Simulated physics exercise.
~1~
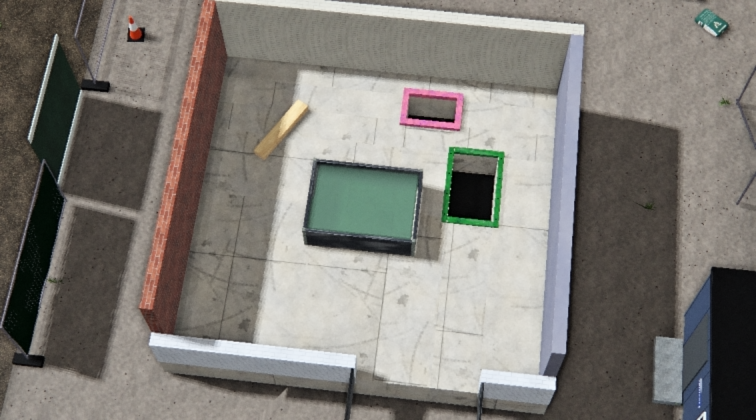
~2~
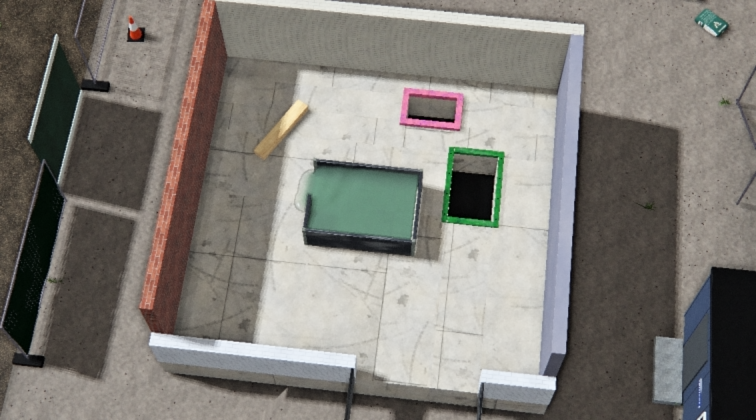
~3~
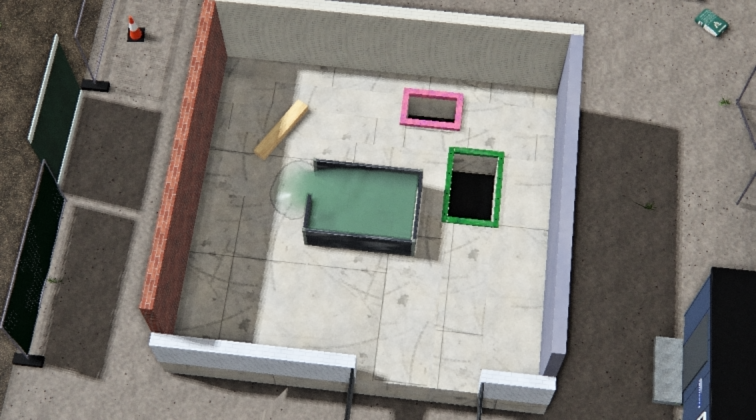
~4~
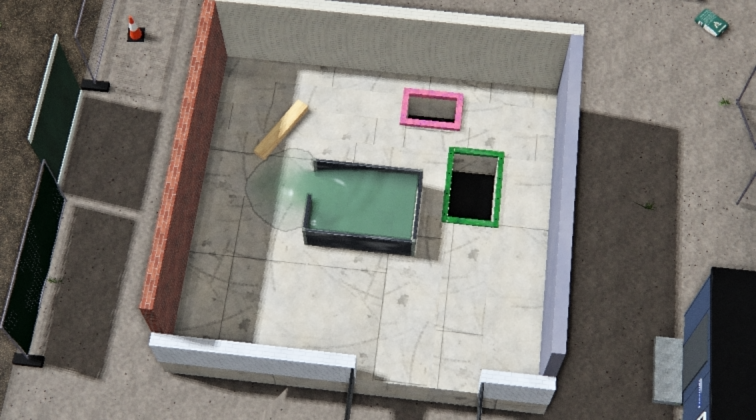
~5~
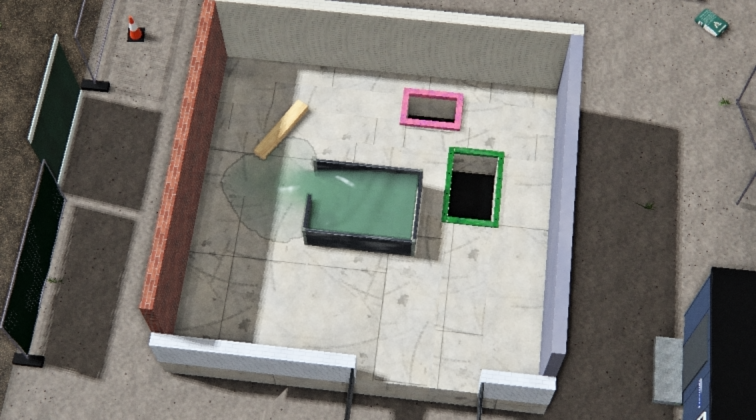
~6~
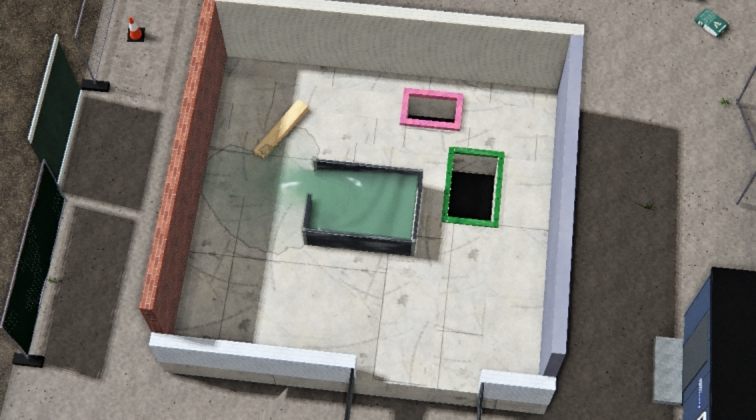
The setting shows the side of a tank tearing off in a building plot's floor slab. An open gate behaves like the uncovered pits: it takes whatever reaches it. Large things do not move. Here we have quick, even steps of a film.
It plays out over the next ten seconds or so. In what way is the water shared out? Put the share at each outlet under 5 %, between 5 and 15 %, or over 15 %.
When it is over, the gate has under 5 %, the pink pit has under 5 %, the green pit has under 5 %.
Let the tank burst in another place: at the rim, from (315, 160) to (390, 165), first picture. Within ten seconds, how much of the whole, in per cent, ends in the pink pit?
The pink pit gets 6 per cent.
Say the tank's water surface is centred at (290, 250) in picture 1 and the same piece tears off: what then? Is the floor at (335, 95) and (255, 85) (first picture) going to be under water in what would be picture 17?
Result, points in order: Unwetted; inundated.
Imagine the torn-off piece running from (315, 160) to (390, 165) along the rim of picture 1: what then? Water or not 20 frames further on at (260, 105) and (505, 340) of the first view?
Submerged, then untouched.
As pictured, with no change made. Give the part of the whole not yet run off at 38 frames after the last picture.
Close to 100 in a hundred.
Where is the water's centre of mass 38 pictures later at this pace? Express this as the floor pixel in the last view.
I'd place it roughly at (314, 206).
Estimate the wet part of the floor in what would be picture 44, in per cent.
It comes to 60 per cent.
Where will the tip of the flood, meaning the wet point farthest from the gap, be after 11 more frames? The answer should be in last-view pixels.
Somewhere close to (174, 337).
A moment on, water covers 15 % of the floor; the gate 0 %, the pink pit 0 %, the green pit 0 %.
Next, water covers 25 % of the floor; the gate 0 %, the pink pit 0 %, the green pit 0 %.
Then, water covers 40 % of the floor; the gate 0 %, the pink pit 0 %, the green pit 0 %.
Later, water covers 60 % of the floor; the gate 0 %, the pink pit 0 %, the green pit 0 %.
In the end, water covers 90 % of the floor; the gate 2 %, the pink pit 0 %, the green pit 1 %.
